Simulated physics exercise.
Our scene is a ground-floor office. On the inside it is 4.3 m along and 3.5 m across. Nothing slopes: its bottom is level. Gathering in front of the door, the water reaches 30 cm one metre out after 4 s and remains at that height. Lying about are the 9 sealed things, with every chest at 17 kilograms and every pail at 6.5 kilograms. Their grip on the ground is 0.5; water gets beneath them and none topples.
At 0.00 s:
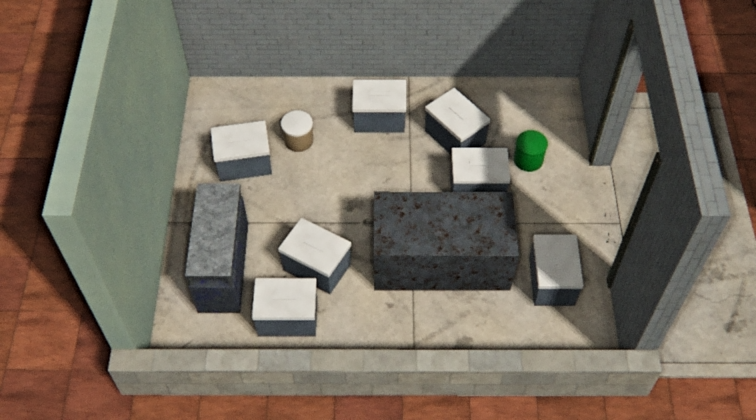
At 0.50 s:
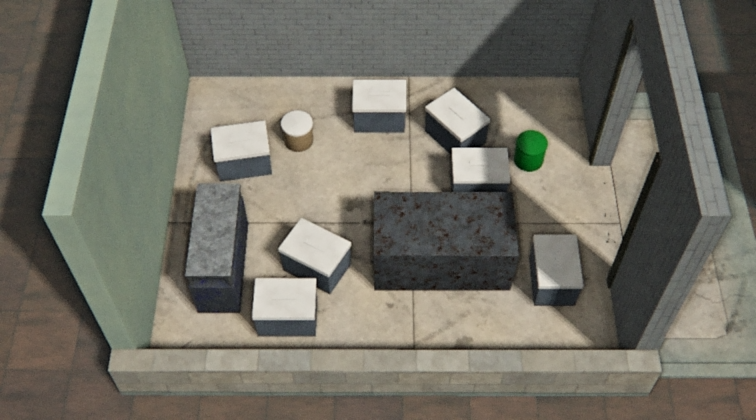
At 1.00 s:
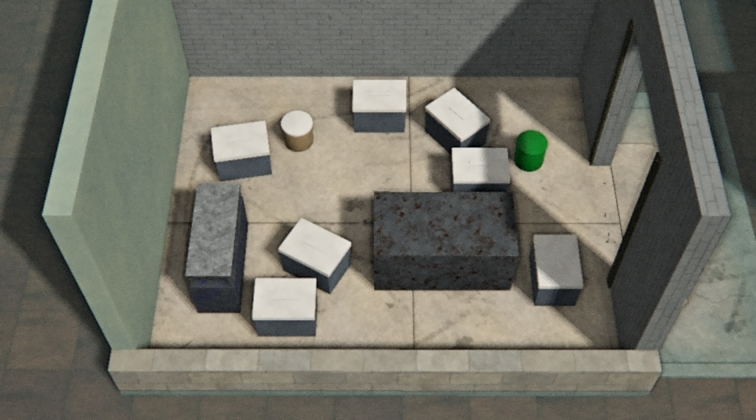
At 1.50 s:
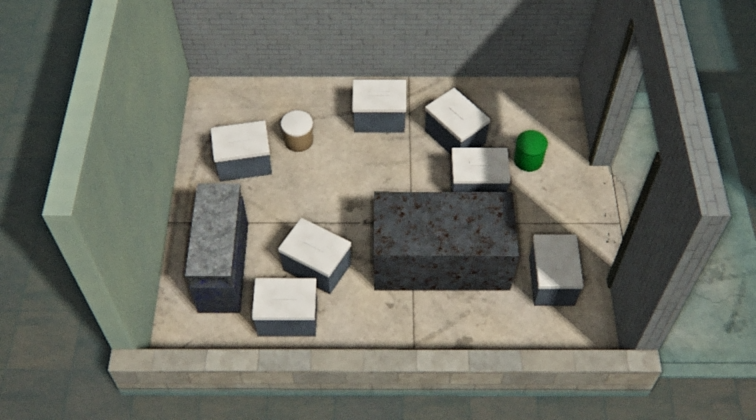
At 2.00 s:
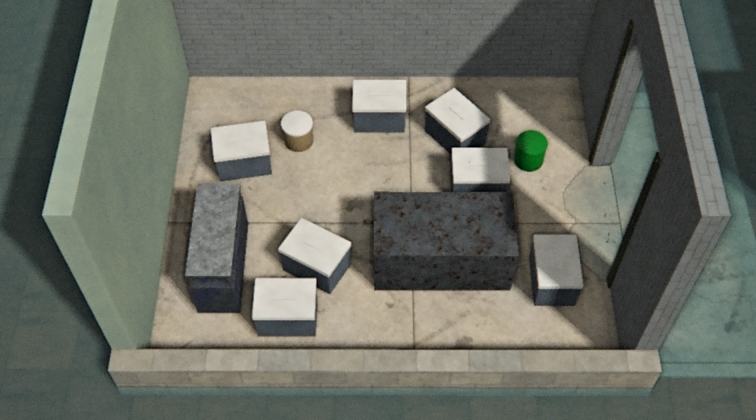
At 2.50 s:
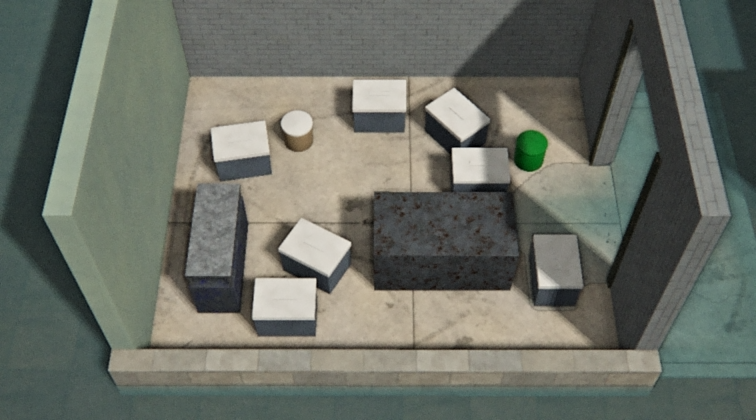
Water spreads around the walled room, then seeps through the doorway while the objects stay still.
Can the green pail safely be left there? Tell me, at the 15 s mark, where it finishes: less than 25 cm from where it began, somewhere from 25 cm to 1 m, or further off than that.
It finishes between 25 cm and 1 m away.
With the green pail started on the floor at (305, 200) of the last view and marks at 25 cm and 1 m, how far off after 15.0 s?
In that run it wanders far off.
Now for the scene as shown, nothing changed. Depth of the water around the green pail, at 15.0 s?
About 16 cm.
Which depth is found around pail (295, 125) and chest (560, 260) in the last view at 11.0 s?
Depth approx. 24 cm / 17 cm.
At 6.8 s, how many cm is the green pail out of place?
Close to 40 cm.
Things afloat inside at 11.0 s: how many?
At that point I count 9.
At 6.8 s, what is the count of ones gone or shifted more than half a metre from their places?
Answer: 4.
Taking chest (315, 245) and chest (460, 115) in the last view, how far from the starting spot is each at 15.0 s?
The first is 200 cm from its start, the second 120 cm.
After 3.5 s the green pail is near (530, 136), 0.1 m from its start, aground; 0 afloat.
After 6.8 s the green pail is near (523, 113), 0.4 m from its start, aground; 6 afloat.
After 11.0 s the green pail is near (535, 80), 0.8 m from its start, afloat; 9 afloat.
After 15.0 s the green pail is near (526, 95), 0.6 m from its start, afloat; 9 afloat.
